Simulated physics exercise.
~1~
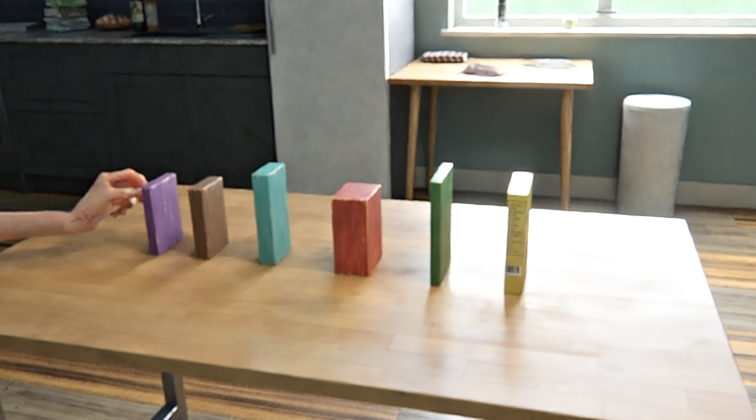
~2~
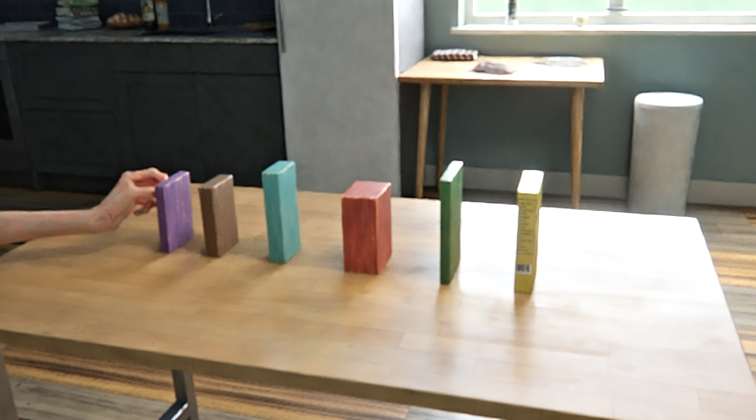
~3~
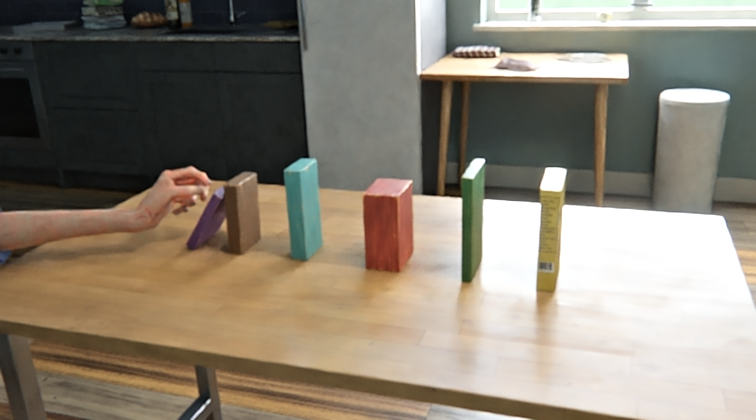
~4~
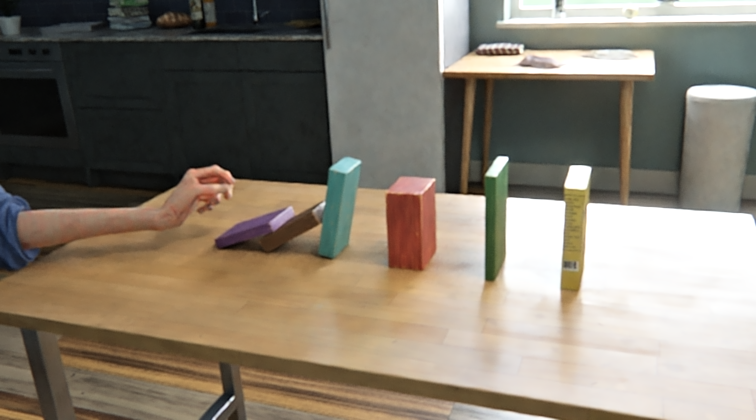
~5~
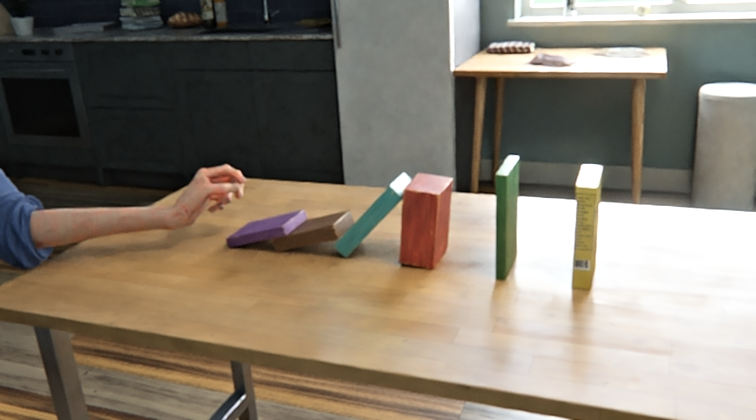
A purple board tipped over when a hand pushed its top, knocking the brown one down and sending the turquoise one toppling against the red block, which still stood at the end, along with the green block and yellow packet beyond it.
